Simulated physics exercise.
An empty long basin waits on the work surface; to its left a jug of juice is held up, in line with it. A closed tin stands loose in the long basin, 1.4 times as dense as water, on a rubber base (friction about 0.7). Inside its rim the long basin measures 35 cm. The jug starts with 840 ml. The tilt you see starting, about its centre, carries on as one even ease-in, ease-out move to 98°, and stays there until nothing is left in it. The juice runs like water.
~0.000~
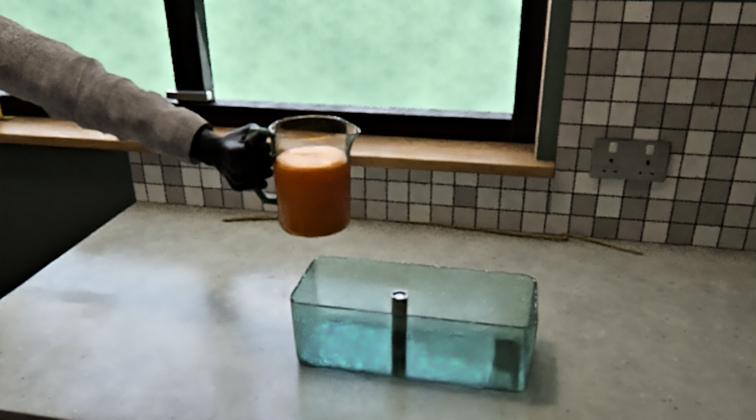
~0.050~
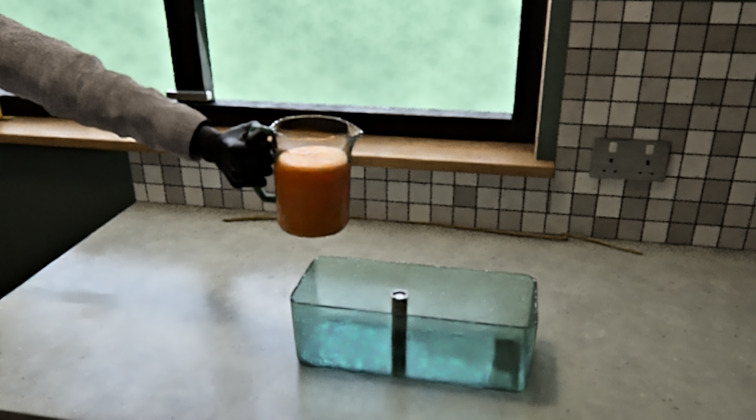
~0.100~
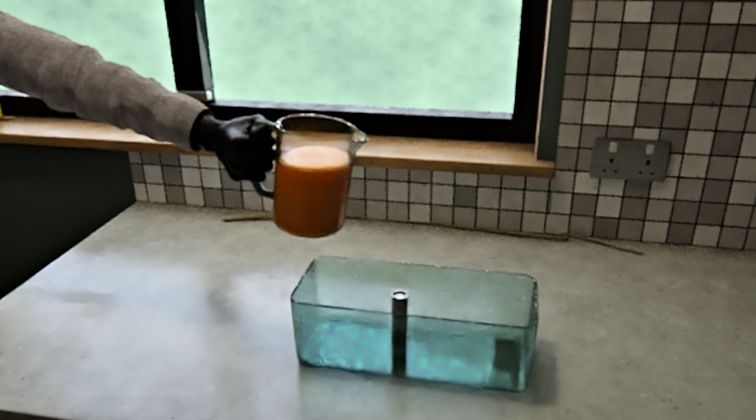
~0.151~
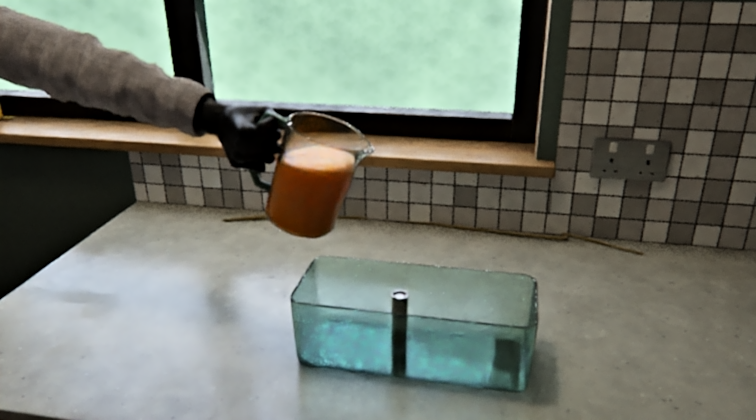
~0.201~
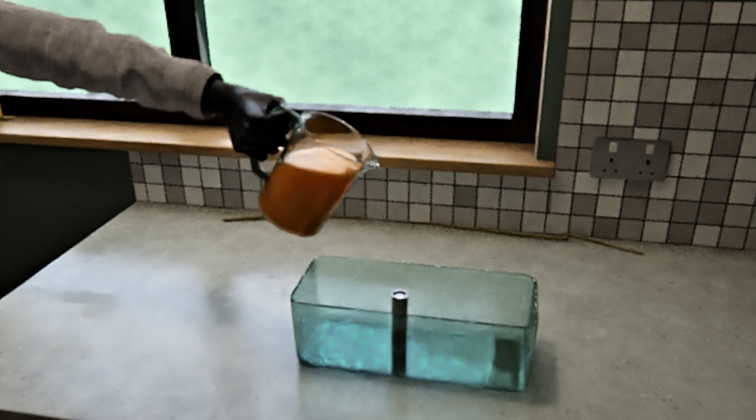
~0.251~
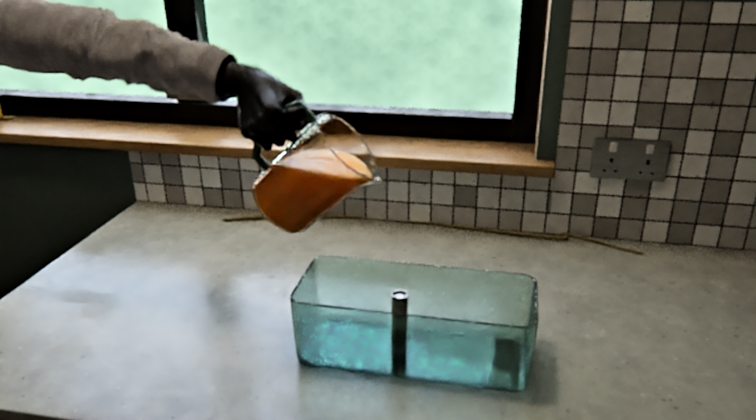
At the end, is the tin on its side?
The tin stays up.
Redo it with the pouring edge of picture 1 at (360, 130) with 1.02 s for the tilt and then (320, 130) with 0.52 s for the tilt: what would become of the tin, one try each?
First it stays up; then it topples.
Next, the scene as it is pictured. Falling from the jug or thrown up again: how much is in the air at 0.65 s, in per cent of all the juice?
Some 24 per cent.
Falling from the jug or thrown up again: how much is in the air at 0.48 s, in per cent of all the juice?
Near 26 in a hundred.
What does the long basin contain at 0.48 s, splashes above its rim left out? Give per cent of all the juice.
Some 7 per cent.
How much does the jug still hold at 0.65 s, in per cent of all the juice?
Some 30 per cent.
Then, 0.48 s in, the tilt is 97° and 68 per cent is still to pour; the tin stands where it began.
Then, 0.65 s in, the tilt is 98° and 30 per cent is still to pour; the tin stands where it began.
Then, 0.83 s in, the tilt is 98° and 12 per cent is still to pour; the tin stands where it began.
Then, 1.02 s in, the tilt is 98° and 4 per cent is still to pour; the tin stands where it began.
Finally, the tin stands where it began.
